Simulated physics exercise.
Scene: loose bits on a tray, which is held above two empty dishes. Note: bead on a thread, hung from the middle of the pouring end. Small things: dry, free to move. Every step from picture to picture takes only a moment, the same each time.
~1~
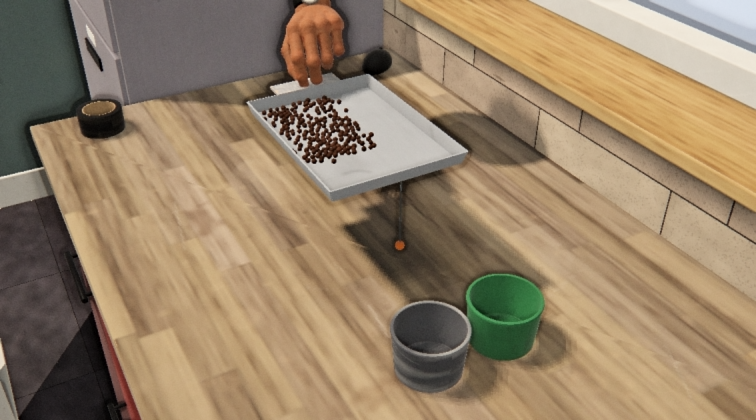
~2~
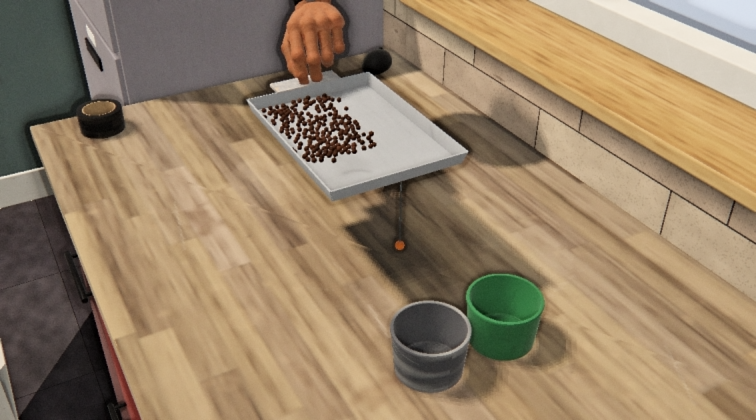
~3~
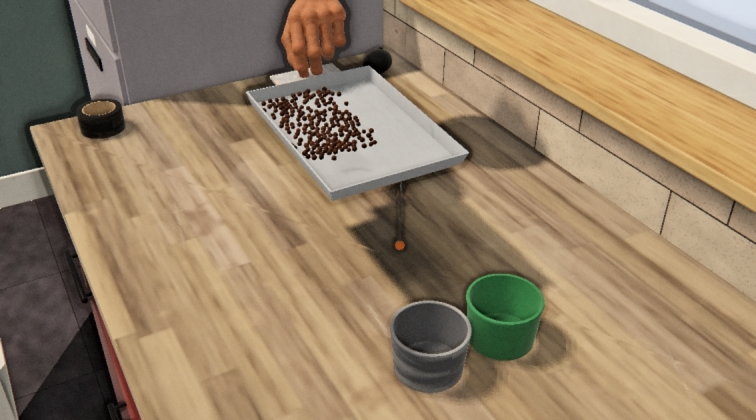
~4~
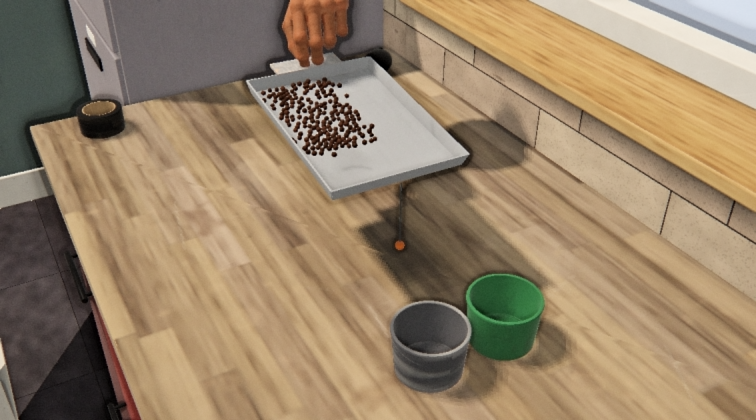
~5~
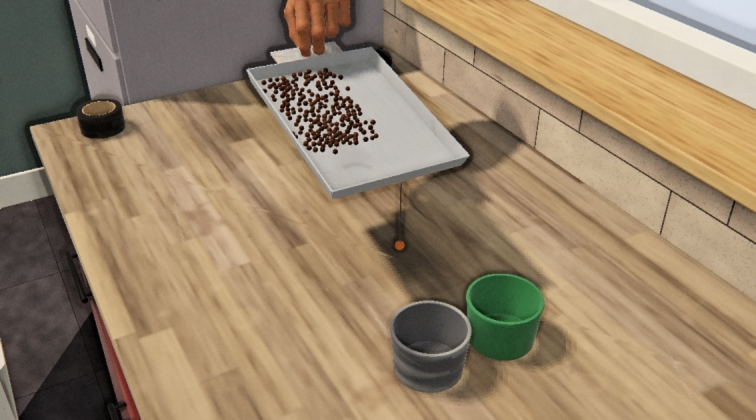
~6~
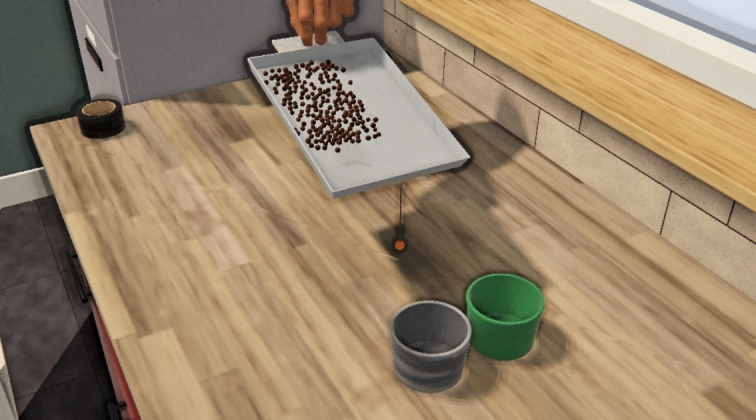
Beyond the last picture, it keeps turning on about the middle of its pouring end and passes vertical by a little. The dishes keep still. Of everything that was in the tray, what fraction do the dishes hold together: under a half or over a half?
Together they hold under a half.
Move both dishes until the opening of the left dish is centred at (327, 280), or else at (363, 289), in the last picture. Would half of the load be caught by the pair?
Earlier try a minority share, later try a majority share.
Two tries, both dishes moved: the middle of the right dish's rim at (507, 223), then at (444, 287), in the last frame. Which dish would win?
One: Left. Two: The right-hand dish.
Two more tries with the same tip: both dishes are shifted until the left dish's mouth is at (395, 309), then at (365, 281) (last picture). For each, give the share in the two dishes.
It comes to near 20 per cent the first time and near 70 per cent the second time.
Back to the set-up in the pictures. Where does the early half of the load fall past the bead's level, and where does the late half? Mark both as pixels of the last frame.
About (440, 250), and after that about (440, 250).
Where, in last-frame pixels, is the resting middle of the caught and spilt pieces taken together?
Around (455, 310).
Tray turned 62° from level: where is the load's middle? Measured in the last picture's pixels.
Centre estimate: (412, 172).
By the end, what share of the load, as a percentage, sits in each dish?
Per cent held at the end: Left dish 0, right dish 0.
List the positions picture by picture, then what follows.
Corners of the pouring end (332, 188) and (462, 150), level; middle of the load (317, 130), allspice berries; left dish (451, 368); right dish (526, 336); bead on its thread (400, 245), in the first frame.
Corners of the pouring end (332, 188) and (462, 151), level; middle of the load (317, 129), in the second frame.
Corners of the pouring end (333, 188) and (463, 151), tipped barely, lowest at the right corner; middle of the load (317, 124), in the third frame.
Corners of the pouring end (333, 188) and (463, 153), tipped a little, lowest at the right corner; middle of the load (318, 117), in the fourth frame.
Corners of the pouring end (334, 188) and (464, 154), tipped a little, lowest at the right corner; middle of the load (318, 111), in the fifth frame.
Corners of the pouring end (335, 188) and (464, 155), tipped clearly, lowest at the right corner; middle of the load (321, 106); left dish (451, 368); right dish (526, 336), in the sixth frame.
Just after the last frame, tray tipped steeply; the larger part on the tray; about a tenth outside both; just a few in the air.
A moment on, tray tipped past a quarter turn; just a few on the tray; roughly two thirds outside both; roughly a quarter in the air.
Further on, tray tipped past a quarter turn; every one outside both.
When it is over, tray tipped past a quarter turn; not one in the left dish; not one in the right dish; every one outside both.
